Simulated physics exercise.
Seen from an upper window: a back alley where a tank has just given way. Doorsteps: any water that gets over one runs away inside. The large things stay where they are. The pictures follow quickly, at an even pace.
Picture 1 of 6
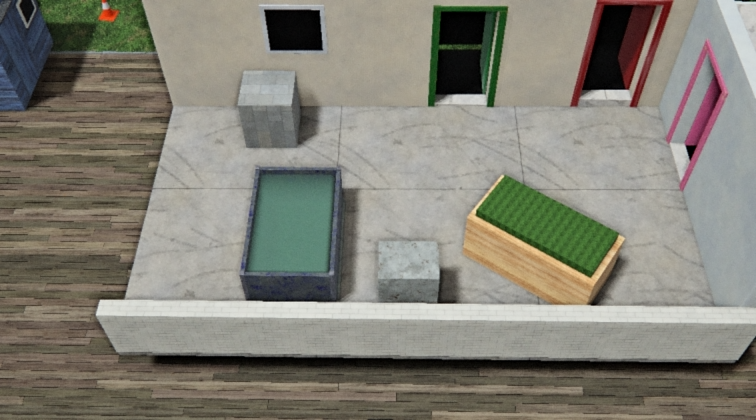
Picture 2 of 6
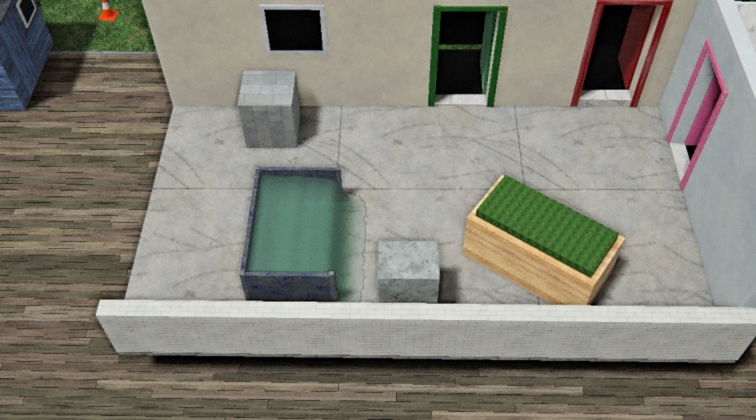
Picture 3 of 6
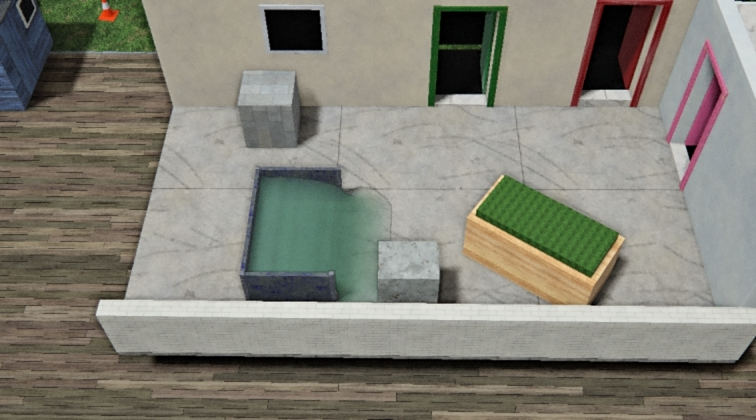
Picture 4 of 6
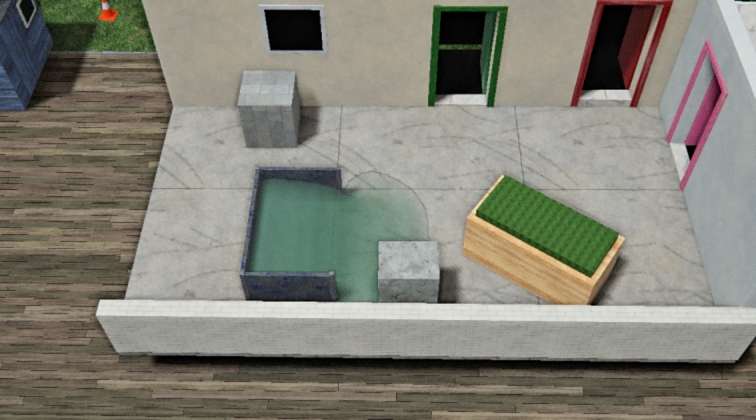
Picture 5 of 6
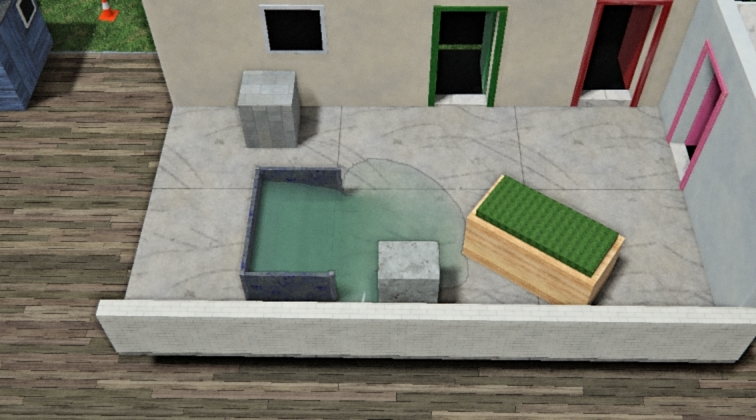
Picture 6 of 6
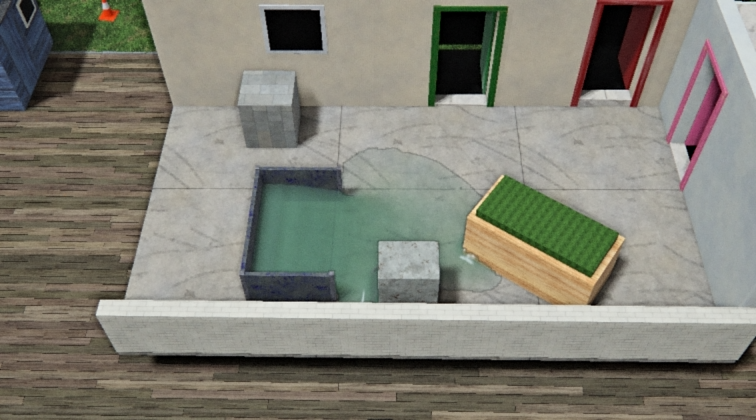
We see a dark-rimmed tank of green water in a walled yard lose its right side, and the water pours out rightward, spreading across the paving around a small grey block and up to a wooden, green-topped planter.
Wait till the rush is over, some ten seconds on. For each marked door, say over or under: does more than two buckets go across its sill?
Pink door: Over, red door: Under, green door: Over.
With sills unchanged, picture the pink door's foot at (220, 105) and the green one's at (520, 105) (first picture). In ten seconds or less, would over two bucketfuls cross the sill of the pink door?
As I see it, the pink door stays within limit.
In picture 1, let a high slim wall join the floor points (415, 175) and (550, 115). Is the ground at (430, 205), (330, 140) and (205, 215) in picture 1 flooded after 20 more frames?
Submerged; untouched; untouched.
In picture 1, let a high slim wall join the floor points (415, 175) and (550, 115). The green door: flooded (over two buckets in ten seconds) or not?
As I read it, the green door falls short.
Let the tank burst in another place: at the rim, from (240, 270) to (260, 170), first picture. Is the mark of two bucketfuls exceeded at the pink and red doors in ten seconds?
Note: Pink misses the line, red misses the line.
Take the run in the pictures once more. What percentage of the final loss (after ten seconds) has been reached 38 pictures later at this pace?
My figure is about 70 in a hundred.
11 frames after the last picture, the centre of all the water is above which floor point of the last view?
About (432, 235).
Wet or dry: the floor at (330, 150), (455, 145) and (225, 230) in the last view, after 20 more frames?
Result, in order: Unflooded / waterlogged / unflooded.
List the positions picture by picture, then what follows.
The first picture shows still water in the water tank at (293, 222).
In the second picture, water pours out at (335, 239) and has run to a hidden place.
In the third picture, water pours out at (335, 241) and has run to a hidden place.
In the fourth picture, the front is at a hidden place, out from the gap at (335, 242).
In the fifth picture, the front is at (458, 215), out from the gap at (335, 243).
In the sixth picture, water pours out at (335, 243) and has run to a hidden place.
A moment on, water covers 35 % of the floor; the pink door not reached, the red door not reached, the green door not reached.
Next, water covers 55 % of the floor; the pink door wet at the sill, nothing in, the red door wet at the sill, nothing in, the green door wet at the sill, nothing in.
Then, water covers 60 % of the floor; the pink door under two buckets in, the red door wet at the sill, nothing in, the green door over two buckets in.
Later, water covers 75 % of the floor; the pink door over two buckets in, the red door wet at the sill, nothing in, the green door over two buckets in.
In the end, water covers 80 % of the floor; the pink door over two buckets in, the red door wet at the sill, nothing in, the green door far over two buckets in.
